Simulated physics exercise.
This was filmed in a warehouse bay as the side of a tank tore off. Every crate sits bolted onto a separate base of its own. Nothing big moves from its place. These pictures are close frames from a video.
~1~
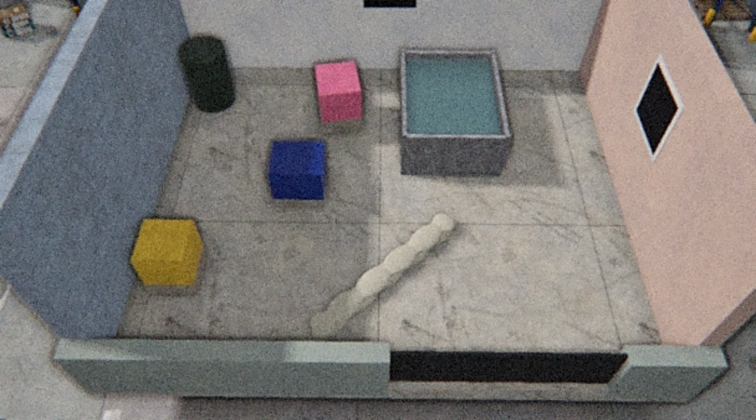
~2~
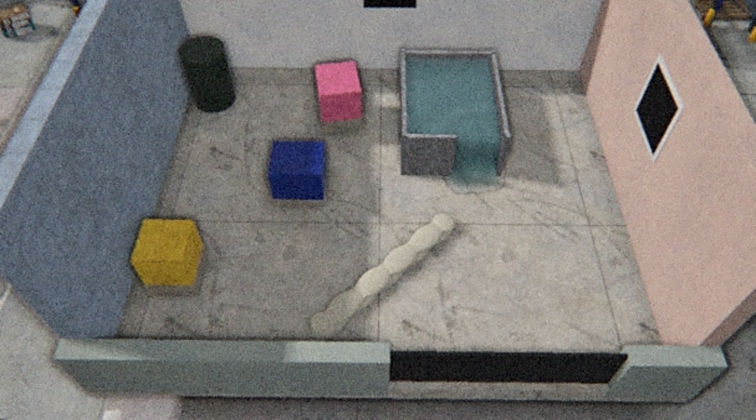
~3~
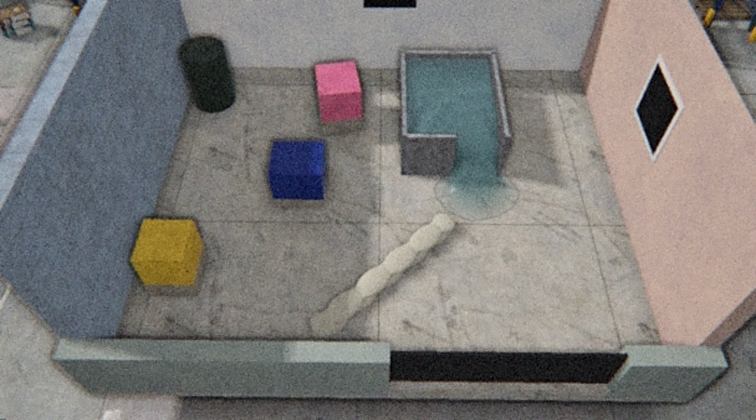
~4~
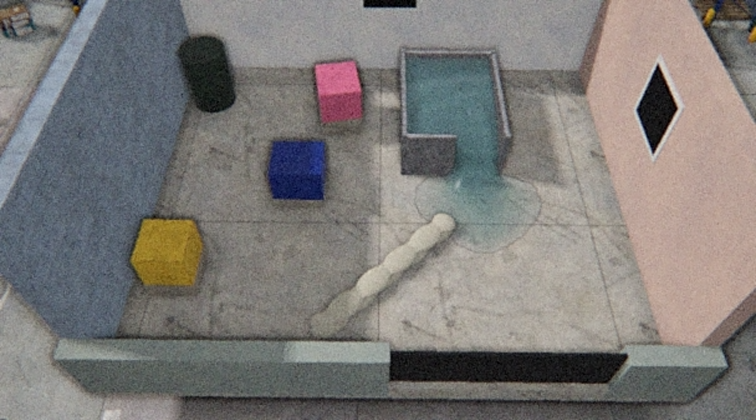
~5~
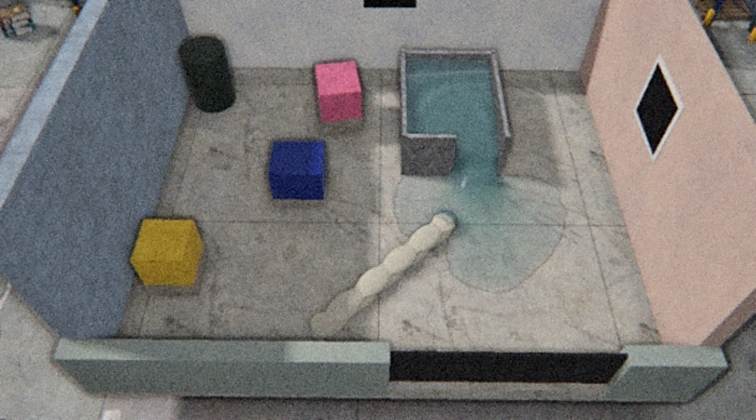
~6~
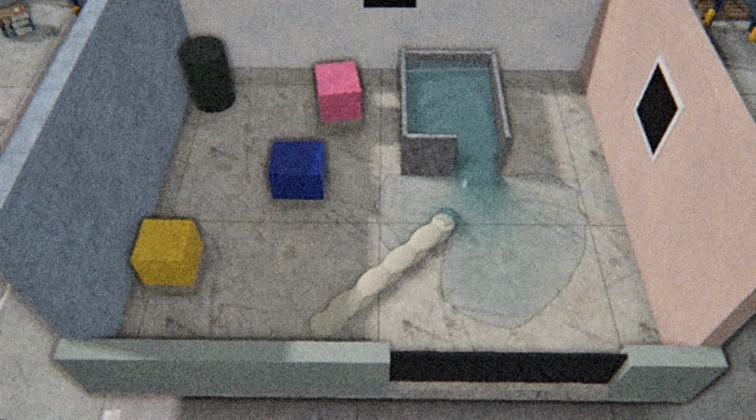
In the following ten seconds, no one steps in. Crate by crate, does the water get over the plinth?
As I see it, the pink crate avoids the water; the yellow crate avoids the water; the blue crate avoids the water.
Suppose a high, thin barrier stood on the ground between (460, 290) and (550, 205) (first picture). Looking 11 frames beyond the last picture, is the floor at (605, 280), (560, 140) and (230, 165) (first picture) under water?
One by one: Spared, soaked, spared.
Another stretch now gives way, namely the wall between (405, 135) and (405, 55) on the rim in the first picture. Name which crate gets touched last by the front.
I'd go with the one in yellow.
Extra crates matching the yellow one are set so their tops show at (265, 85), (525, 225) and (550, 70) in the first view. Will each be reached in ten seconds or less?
In order, the crates: One stays clear, two gets flooded, three stays clear.
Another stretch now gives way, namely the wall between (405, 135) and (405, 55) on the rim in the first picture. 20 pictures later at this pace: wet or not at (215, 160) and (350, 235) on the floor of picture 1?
Submerged, then submerged.
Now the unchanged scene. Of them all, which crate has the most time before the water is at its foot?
Last comes the crate marked pink.
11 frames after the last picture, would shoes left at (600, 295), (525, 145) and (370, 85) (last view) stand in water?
Taking the three spots one by one, I'd call them drenched, clear and clear.
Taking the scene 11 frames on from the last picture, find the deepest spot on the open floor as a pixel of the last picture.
Close to (661, 372), I'd say.
A moment on, water covers 30 % of the floor; the pink crate not reached, the yellow crate not reached, the blue crate not reached.
Next, water covers 35 % of the floor; the pink crate not reached, the yellow crate not reached, the blue crate water round its plinth.
Then, water covers 45 % of the floor; the pink crate not reached, the yellow crate water round its plinth, the blue crate water round its plinth.
Later, water covers 65 % of the floor; the pink crate water round its plinth, the yellow crate water round its plinth, the blue crate water round its plinth.
In the end, water covers 90 % of the floor; the pink crate stayed above the water, the yellow crate stayed above the water, the blue crate stayed above the water.
